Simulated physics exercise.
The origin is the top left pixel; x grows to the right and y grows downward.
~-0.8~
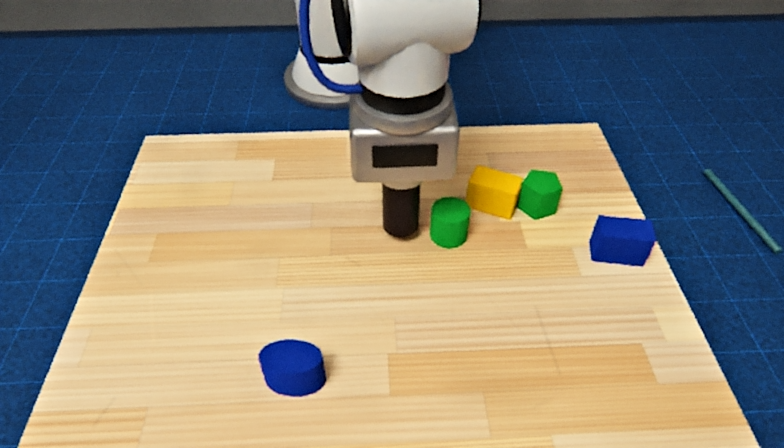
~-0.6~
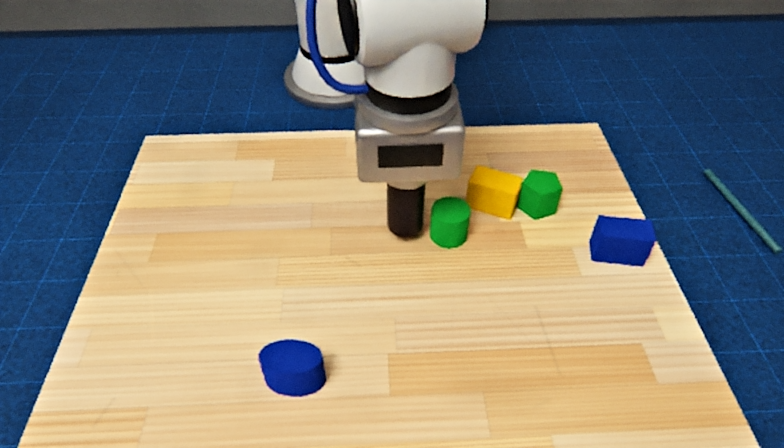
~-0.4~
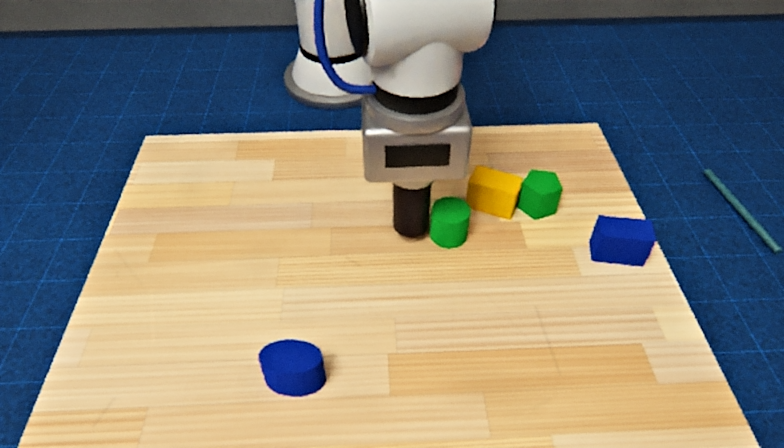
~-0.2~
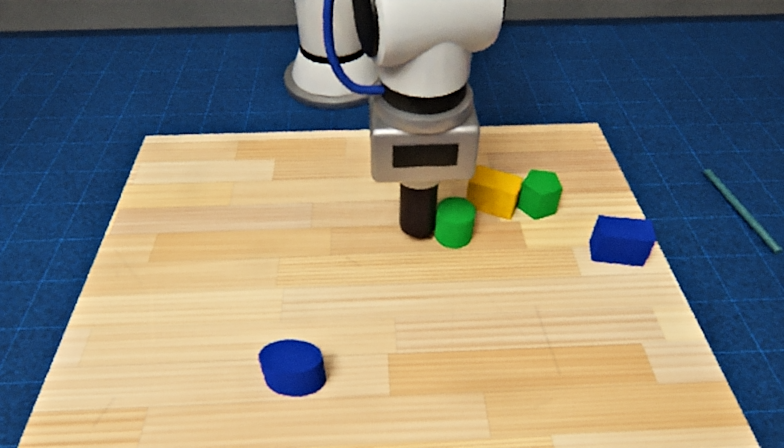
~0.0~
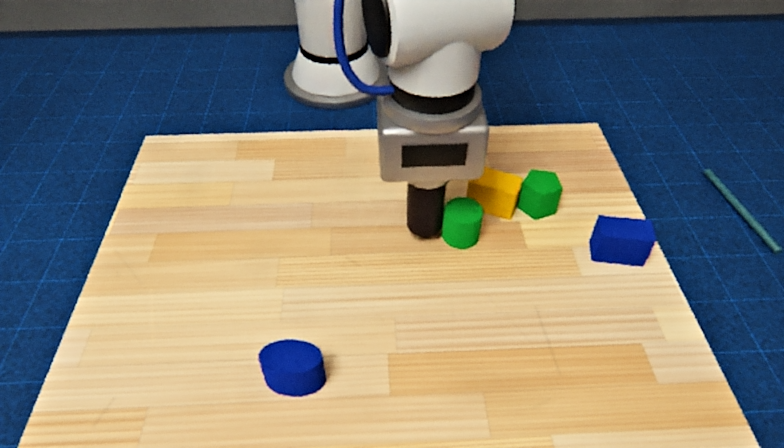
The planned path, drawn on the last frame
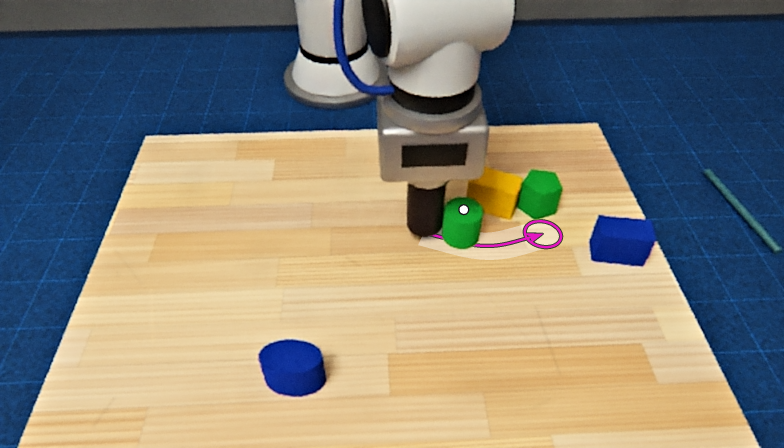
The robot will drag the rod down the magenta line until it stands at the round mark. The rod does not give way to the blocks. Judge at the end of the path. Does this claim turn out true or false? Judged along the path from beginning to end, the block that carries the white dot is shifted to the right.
That claim is false.
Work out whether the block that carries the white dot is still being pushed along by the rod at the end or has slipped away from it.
I predict the rod still has it in front.
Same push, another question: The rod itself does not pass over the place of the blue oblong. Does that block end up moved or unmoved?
It is still where it was.
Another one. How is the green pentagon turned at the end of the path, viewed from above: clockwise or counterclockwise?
From above, it turns counterclockwise.
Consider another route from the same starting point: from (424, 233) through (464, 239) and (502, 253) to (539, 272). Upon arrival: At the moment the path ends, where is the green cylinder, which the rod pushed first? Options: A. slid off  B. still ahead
Correct choice: A.
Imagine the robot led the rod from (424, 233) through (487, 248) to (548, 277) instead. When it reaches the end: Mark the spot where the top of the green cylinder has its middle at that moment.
Pixel (551, 218).
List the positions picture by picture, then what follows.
Rod's lower end at (401, 225); green cylinder at (451, 209); yellow oblong at (496, 179); green pentagon at (543, 181); blue oblong at (627, 228), in the first frame.
Rod at (405, 225); blocks still, in the second frame.
Rod at (411, 224); blocks still, in the third frame.
Rod at (417, 224); green cylinder at (456, 209), in the fourth frame.
Rod at (424, 224); green cylinder at (464, 210); yellow oblong at (496, 179); green pentagon at (543, 181); blue oblong at (627, 228), in the fifth frame.
Drawn move, from (424, 233) via (464, 243) and (506, 244), ending at (543, 234); the dot is on the green cylinder.
The first path, step by step. One third of the way, rod at (465, 235); green cylinder at (505, 213).
Two thirds of the way, rod at (508, 235); green cylinder at (544, 207).
At the end, rod at (545, 225); green cylinder at (581, 198); yellow oblong still; green pentagon at (550, 176), turned 45° anticlockwise; blue oblong still.
